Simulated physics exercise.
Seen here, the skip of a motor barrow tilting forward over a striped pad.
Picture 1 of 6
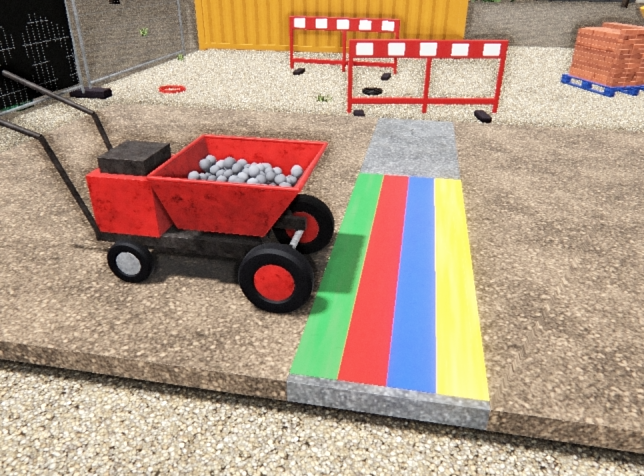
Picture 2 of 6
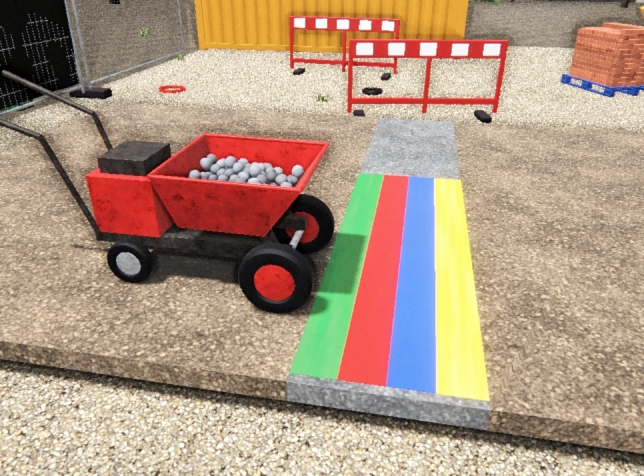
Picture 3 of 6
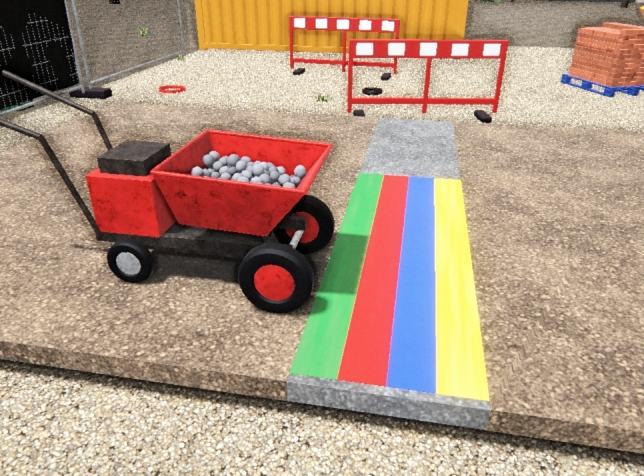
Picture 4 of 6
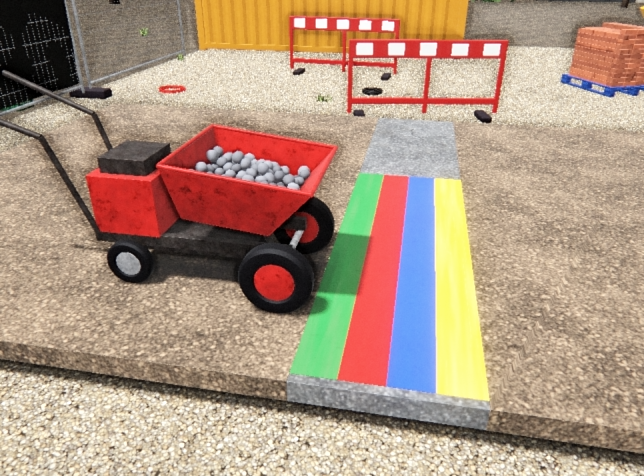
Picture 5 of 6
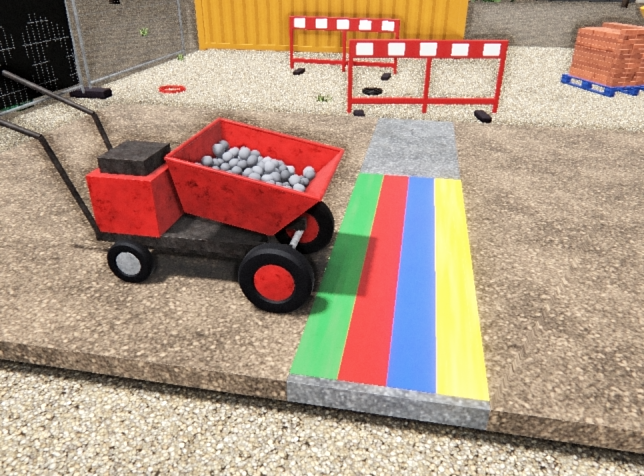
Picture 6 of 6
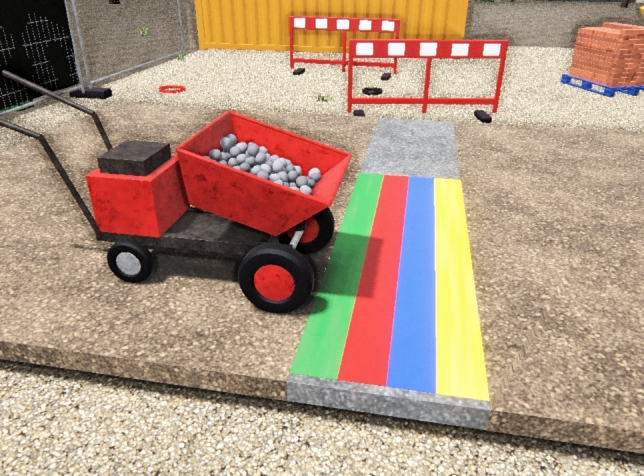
Red skip of a motor barrow, loaded with round grey cobbles, tilting gradually forward to the right beside a colour-striped pad.
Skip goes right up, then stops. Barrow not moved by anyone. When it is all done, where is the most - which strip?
On the blue strip.
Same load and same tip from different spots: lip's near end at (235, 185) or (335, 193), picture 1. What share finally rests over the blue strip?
Around 20 % the first time and around 20 % the second.
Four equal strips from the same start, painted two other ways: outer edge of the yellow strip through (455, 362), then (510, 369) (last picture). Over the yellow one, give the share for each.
First some 30, then 20 per cent.
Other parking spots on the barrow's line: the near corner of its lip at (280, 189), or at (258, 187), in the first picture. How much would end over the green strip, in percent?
I'd put it at around 0 percent the first time and 10 percent the second.
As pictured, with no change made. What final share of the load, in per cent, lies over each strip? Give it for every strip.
In per cent, approximately: Green 0, red 15, blue 40, yellow 25.
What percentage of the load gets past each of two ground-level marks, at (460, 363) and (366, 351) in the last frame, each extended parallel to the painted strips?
Close to 30 and 100 per cent respectively.
Soon, skip tipped steeply; all in the skip.
A while on, skip tipped right over; most in the skip; a stray few over the red strip; about a quarter over the blue strip; a stray few over the yellow strip; a stray few falling.
Towards the end, skip tipped right over; a small part in the skip; a small part over the red strip; about a third over the blue strip; about a quarter over the yellow strip; about a quarter off the paint.
Finally, skip tipped right over; a small part in the skip; none over the green strip; a small part over the red strip; about a third over the blue strip; about a quarter over the yellow strip; about a quarter off the paint.
